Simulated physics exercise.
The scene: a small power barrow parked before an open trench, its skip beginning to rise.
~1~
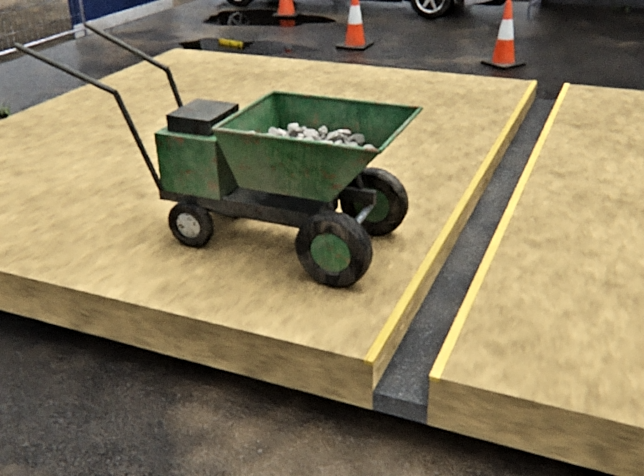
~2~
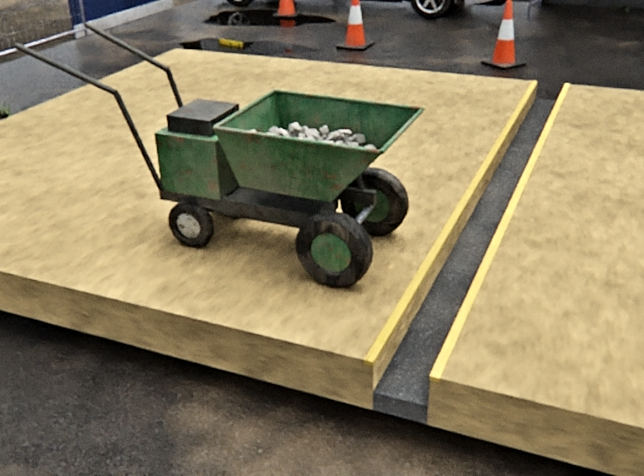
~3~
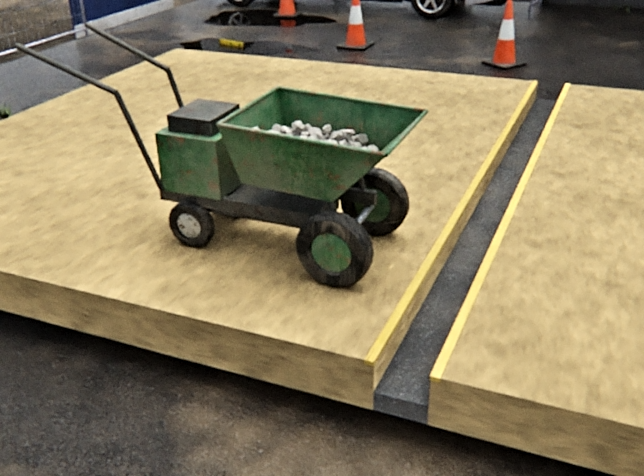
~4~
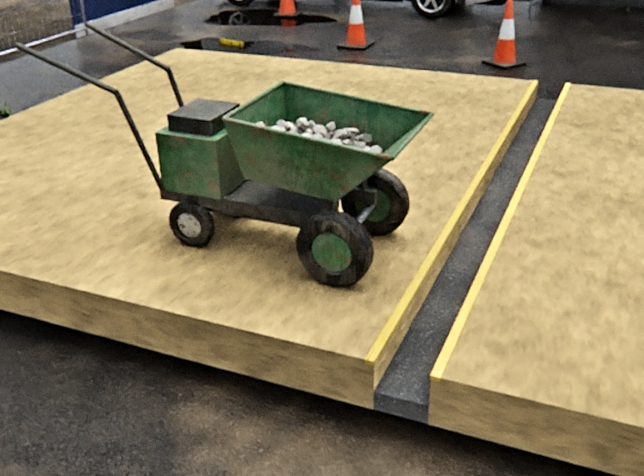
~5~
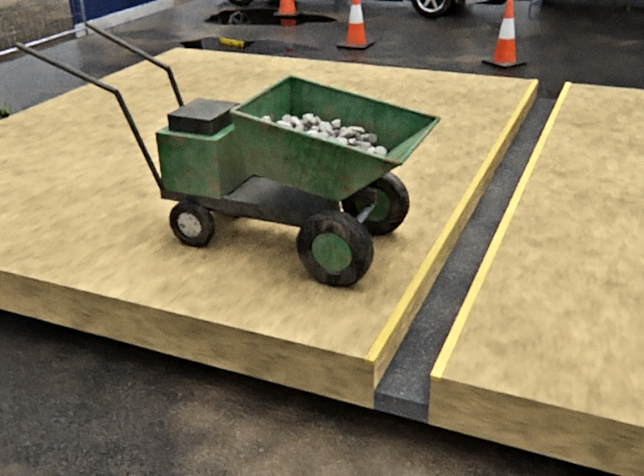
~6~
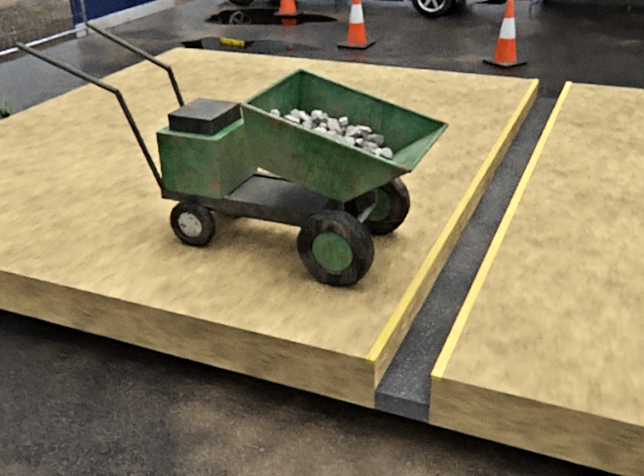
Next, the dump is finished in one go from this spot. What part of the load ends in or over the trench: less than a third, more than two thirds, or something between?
It catches less than a third.
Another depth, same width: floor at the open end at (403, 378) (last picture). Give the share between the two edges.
Close to 10 per cent.
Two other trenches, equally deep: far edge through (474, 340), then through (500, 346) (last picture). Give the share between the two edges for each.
About 70 and 100 per cent.
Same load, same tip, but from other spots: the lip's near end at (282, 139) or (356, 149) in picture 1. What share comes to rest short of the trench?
Near 40 % and 0 %.
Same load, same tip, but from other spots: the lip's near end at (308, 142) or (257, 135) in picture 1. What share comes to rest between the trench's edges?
About 70 and 10 per cent.
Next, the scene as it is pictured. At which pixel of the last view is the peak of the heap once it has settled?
Near (497, 268).
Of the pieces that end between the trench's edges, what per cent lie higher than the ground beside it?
About 5 per cent.
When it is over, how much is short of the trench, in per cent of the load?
Near 0 %.
Just after the last frame, skip tipped steeply; every one in the skip.
A moment on, skip tipped right over; almost all in the skip; just a few in or heaped over the trench; just a few beyond it.
Further on, skip tipped right over; roughly a third in the skip; about a tenth in or heaped over the trench; roughly two thirds beyond it.
When it is over, skip tipped right over; roughly a quarter in the skip; about a tenth in or heaped over the trench; roughly two thirds beyond it.
